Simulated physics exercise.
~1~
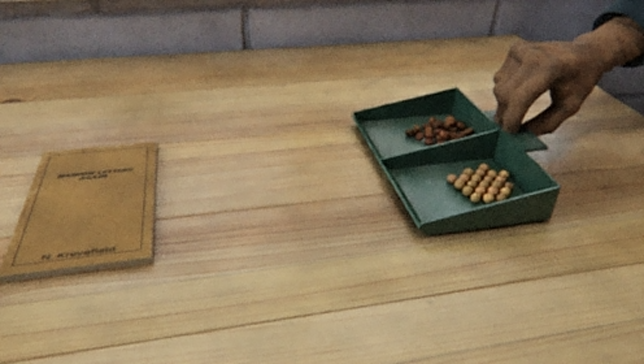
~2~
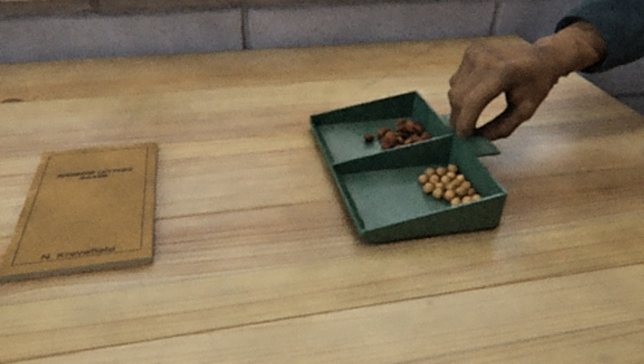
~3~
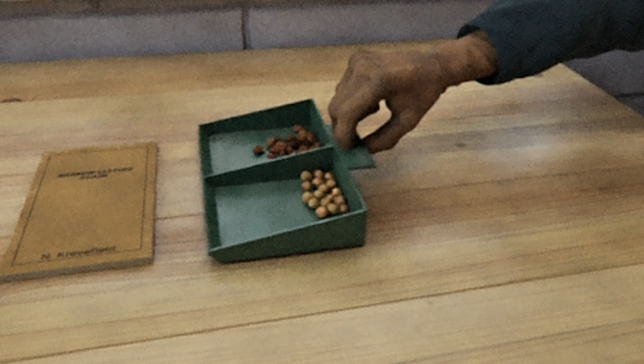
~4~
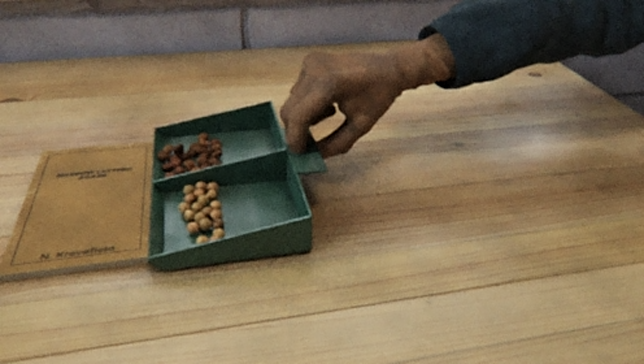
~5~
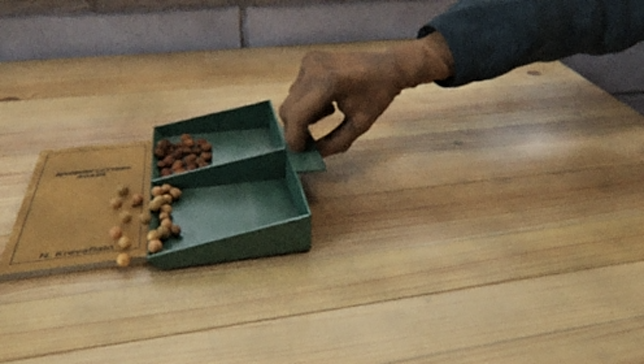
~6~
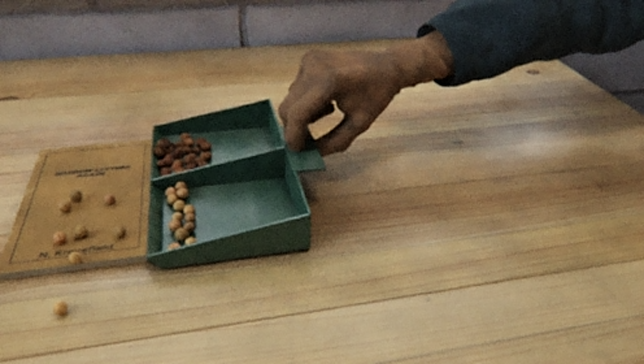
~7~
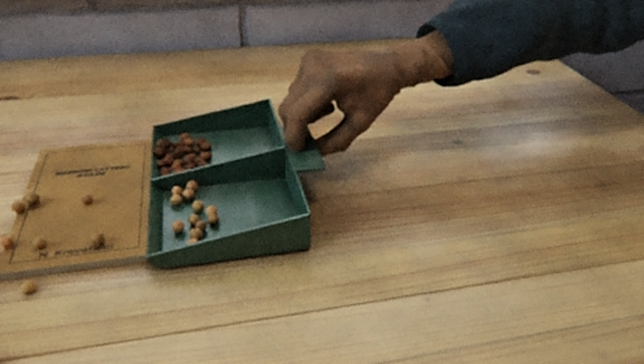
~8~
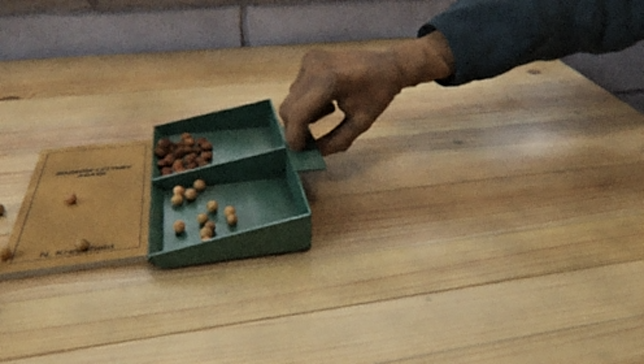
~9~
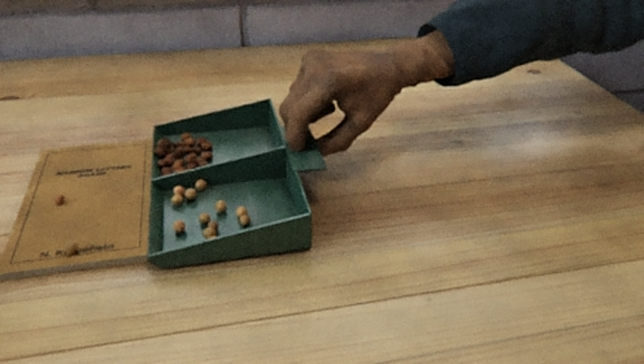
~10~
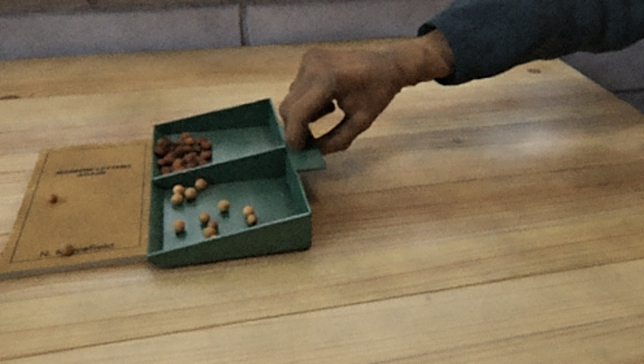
Green divided tray pushed left by a hand stops against a thin book, spilling some pale balls over it, darker pieces staying inside.
